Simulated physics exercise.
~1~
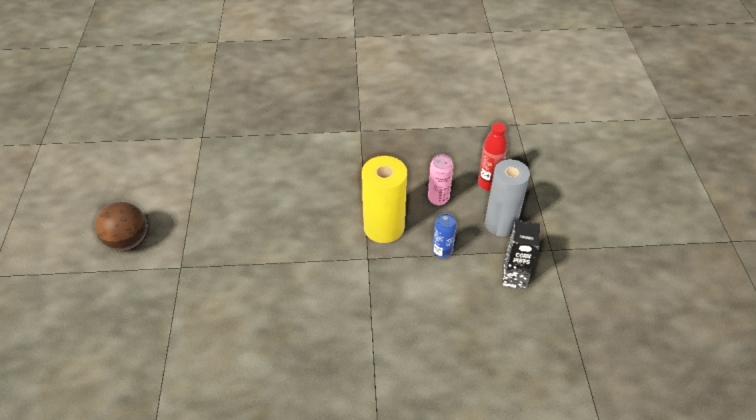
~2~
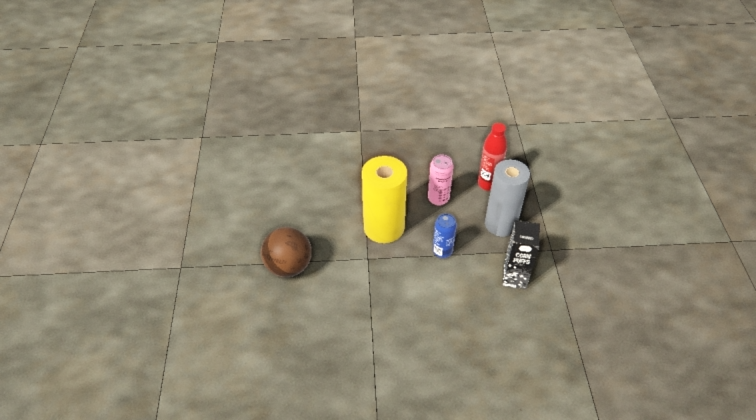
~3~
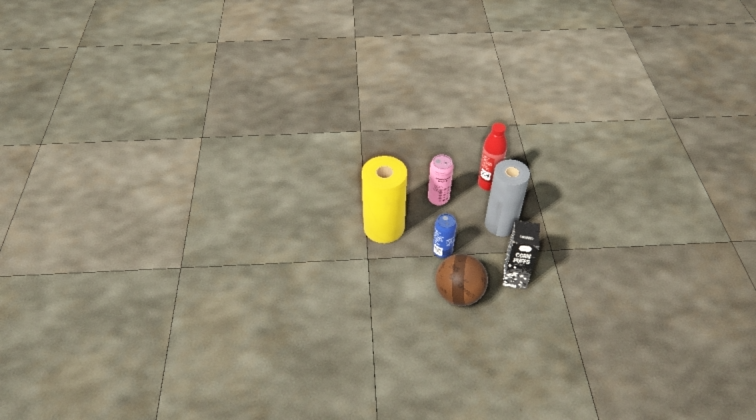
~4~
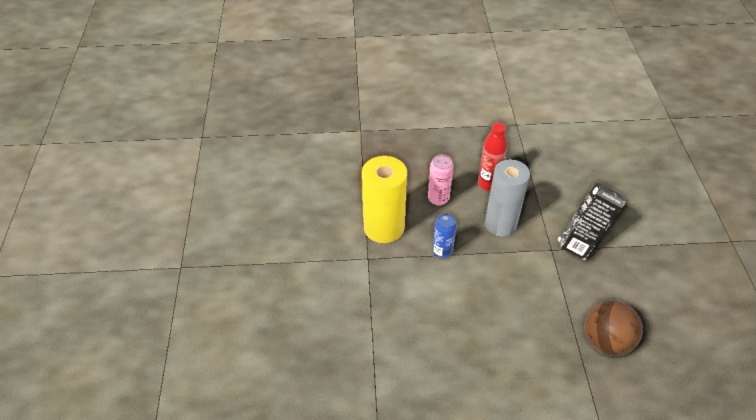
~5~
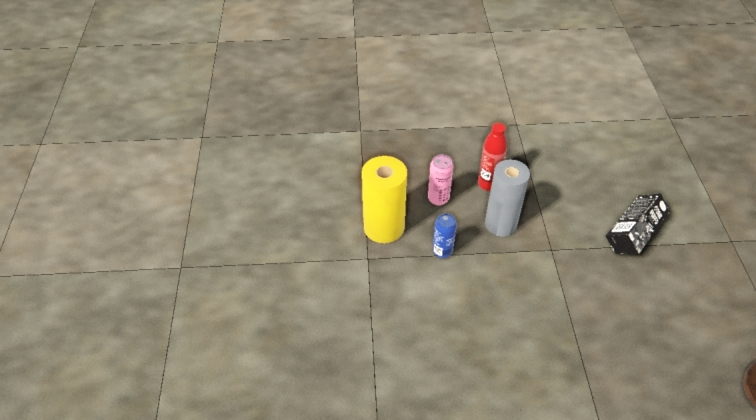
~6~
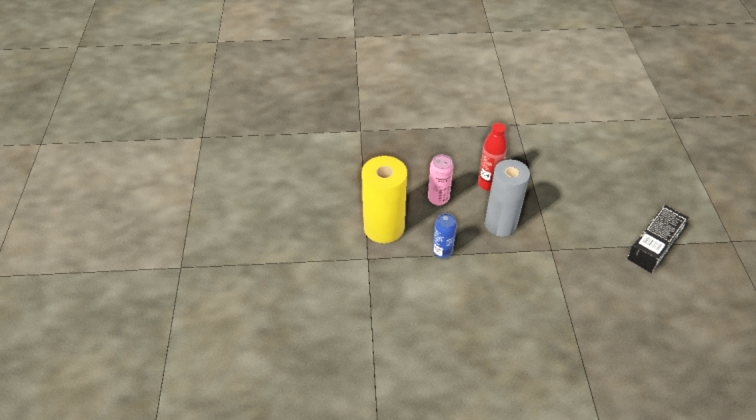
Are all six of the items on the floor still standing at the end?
No, one of them is down. The black carton ends up lying on its side to the right, while the other five are still standing.
A yellow roll stands on a floor of large brownish-grey tiles, seen from above at an angle, with a pink can, a blue can, a red bottle, a grey roll and a black carton grouped to its right. A brown ball starts well off to the left and rolls rightward, passing in front of the yellow roll and the blue can. It reaches the black carton, which tips over and is knocked away to the right. The ball carries on toward the lower right and leaves the view. The carton ends on its side, while the other five items still stand in their places.
